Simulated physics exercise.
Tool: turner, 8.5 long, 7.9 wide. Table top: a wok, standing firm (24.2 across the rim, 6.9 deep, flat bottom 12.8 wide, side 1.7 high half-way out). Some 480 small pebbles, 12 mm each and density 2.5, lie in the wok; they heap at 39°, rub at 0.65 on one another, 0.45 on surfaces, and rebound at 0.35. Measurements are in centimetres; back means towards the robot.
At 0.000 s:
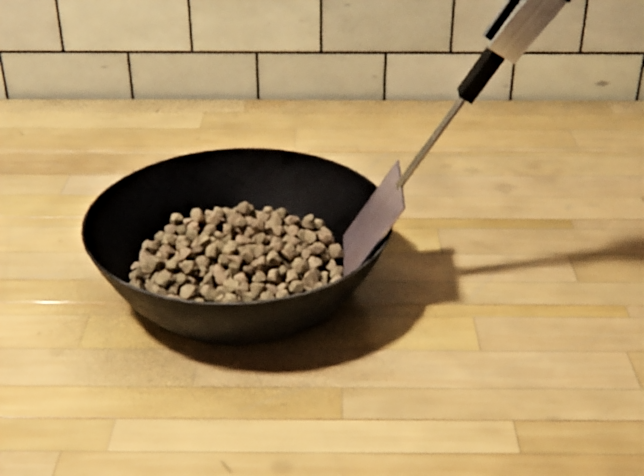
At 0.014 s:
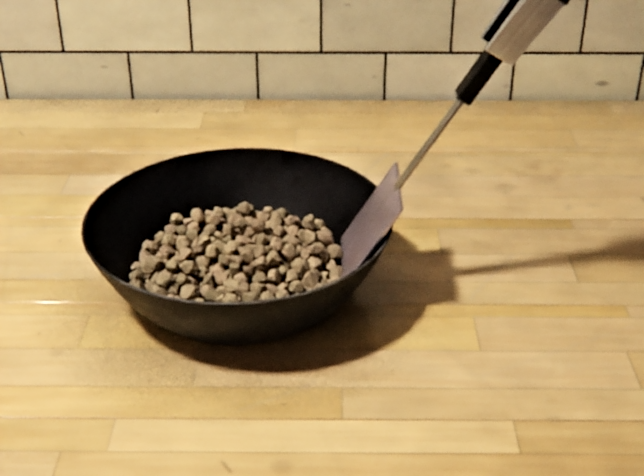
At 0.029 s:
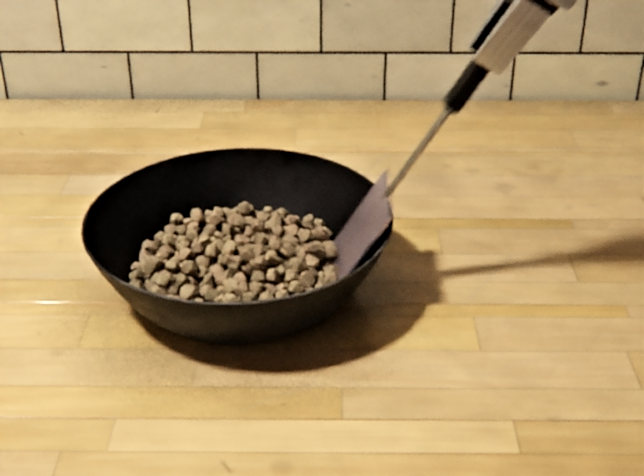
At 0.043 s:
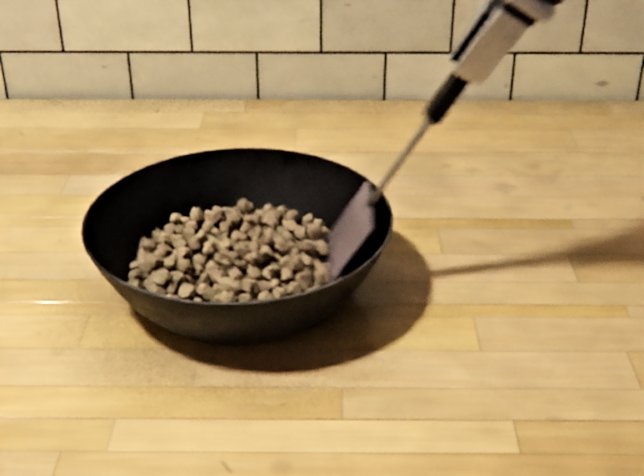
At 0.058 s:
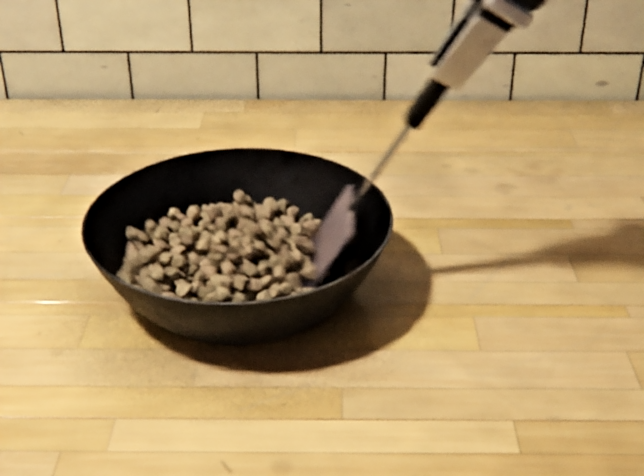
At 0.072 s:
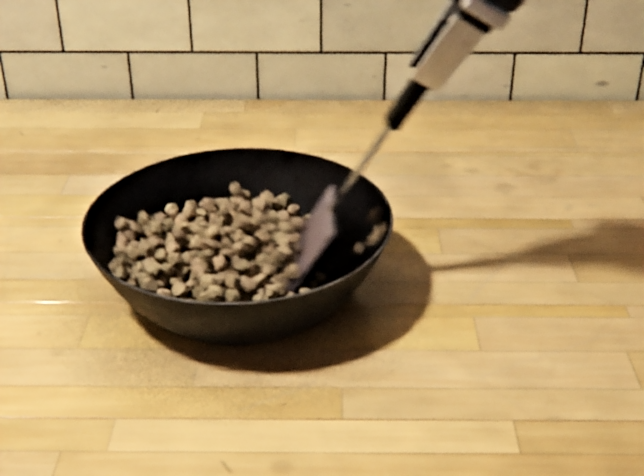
A spatula on a metal rod slid down into the right side of a black wok on a wooden tabletop, then pushed the heap of small brown pebbles a little to the left.
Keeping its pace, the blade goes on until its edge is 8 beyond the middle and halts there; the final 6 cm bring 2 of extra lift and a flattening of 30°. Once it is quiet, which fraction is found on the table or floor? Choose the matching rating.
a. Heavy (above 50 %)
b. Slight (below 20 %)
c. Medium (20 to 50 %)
Option c: Medium (20 to 50 %).
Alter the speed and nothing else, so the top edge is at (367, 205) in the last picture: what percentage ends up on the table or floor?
Near 15 in a hundred.
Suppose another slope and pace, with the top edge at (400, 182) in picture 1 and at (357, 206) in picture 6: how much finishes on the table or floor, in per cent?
Around 10 per cent finishes on the table or floor.
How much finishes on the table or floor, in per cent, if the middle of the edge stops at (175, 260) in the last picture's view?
5 %.
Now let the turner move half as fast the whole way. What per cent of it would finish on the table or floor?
In that case, around 15 per cent would end on the table or floor.
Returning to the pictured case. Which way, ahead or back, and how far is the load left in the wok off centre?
The balance point lies close to 4.0 cm ahead.
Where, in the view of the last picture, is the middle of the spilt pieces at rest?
Near pixel (27, 285).
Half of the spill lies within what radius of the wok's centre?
It works out to near 20 cm.
After 0.11 s, sloping 59°, highest piece 15 above the table; 473 in the wok, 2 on the blade or in flight.
After 0.14 s, sloping 48°, highest piece 22 above the table; 473 in the wok, 2 on the blade or in flight.
After 0.36 s, sloping 29°, highest piece 37 above the table; 336 in the wok, 31 on the table or floor, 108 on the blade or in flight.
After 1.41 s, sloping 29°, highest piece 7 above the table; 329 in the wok, 146 on the table or floor.
At rest, 329 in the wok, 146 on the table or floor. That is 31 % on the table or floor.
